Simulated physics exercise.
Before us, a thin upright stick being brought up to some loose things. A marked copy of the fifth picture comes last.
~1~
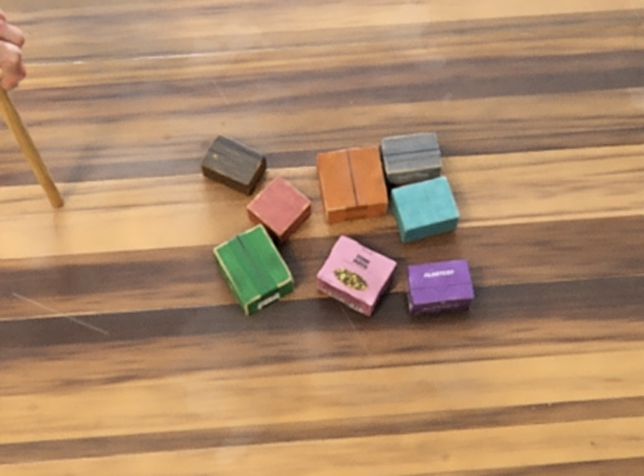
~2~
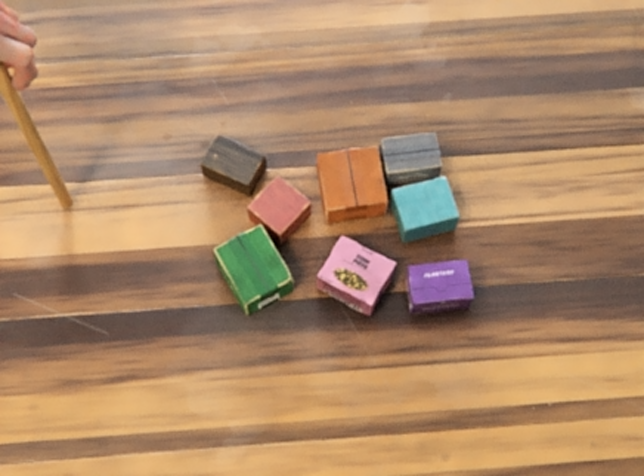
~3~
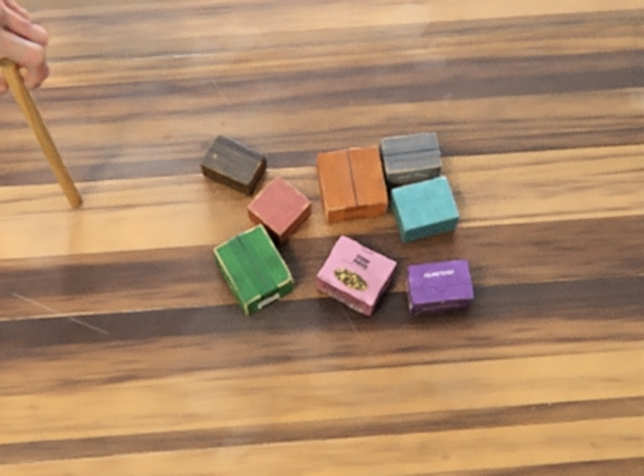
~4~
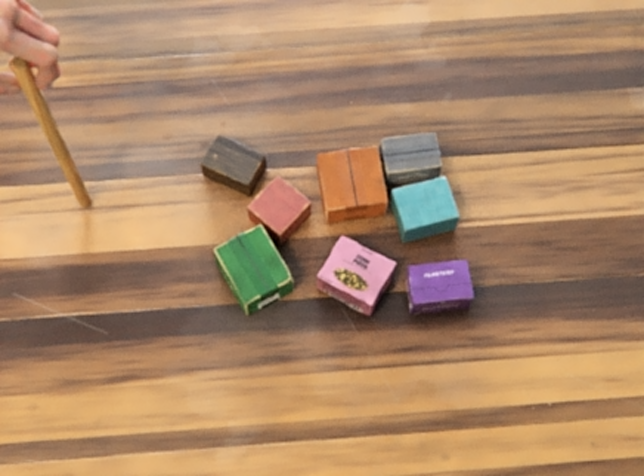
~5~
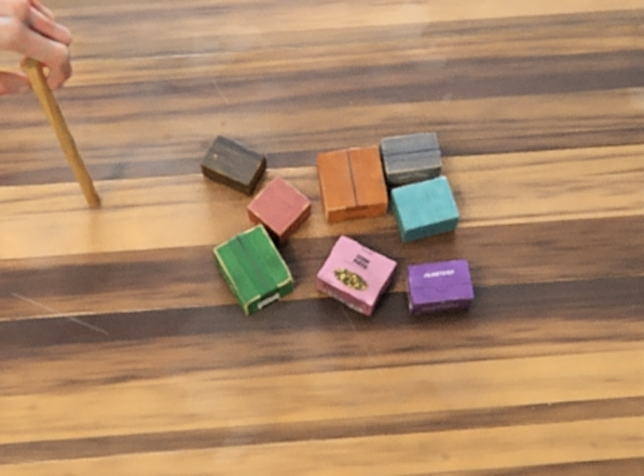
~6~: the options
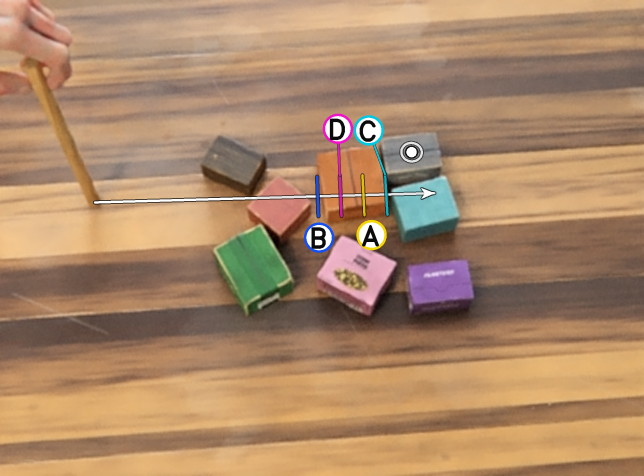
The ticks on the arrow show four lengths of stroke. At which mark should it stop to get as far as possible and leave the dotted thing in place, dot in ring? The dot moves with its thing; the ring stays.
No farther than B.
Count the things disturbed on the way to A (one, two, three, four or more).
It has moved four or more.
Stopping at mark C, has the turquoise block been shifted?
By then, yes.
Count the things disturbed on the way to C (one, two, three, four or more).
It has moved four or more.
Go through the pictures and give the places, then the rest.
Green box (254, 270); orange box (352, 184); black block (234, 165), in the first picture.
Black block (234, 165); purple box (438, 287), in the second picture.
Pink box (356, 276); turquoise block (424, 210), in the third picture.
Grey box (410, 159); red block (279, 211), in the fourth picture.
Green box (254, 270); orange box (352, 184); black block (234, 165), in the fifth picture.
On the marked copy, A at (364, 195); B at (318, 196); C at (387, 194); D at (341, 196); the arrow from (95, 202) to (434, 193); the white dot at (411, 152).
Taking B. A third of the way, foot of the stick (177, 201).
Two thirds of the way, foot of the stick (257, 199).
When it is over, foot of the stick (318, 197); red block (292, 221); the dot is still in its ring.
As for the rest, A shifts the dotted thing to (449, 148); C shifts the dotted thing to (465, 139); D shifts the dotted thing to (430, 155).
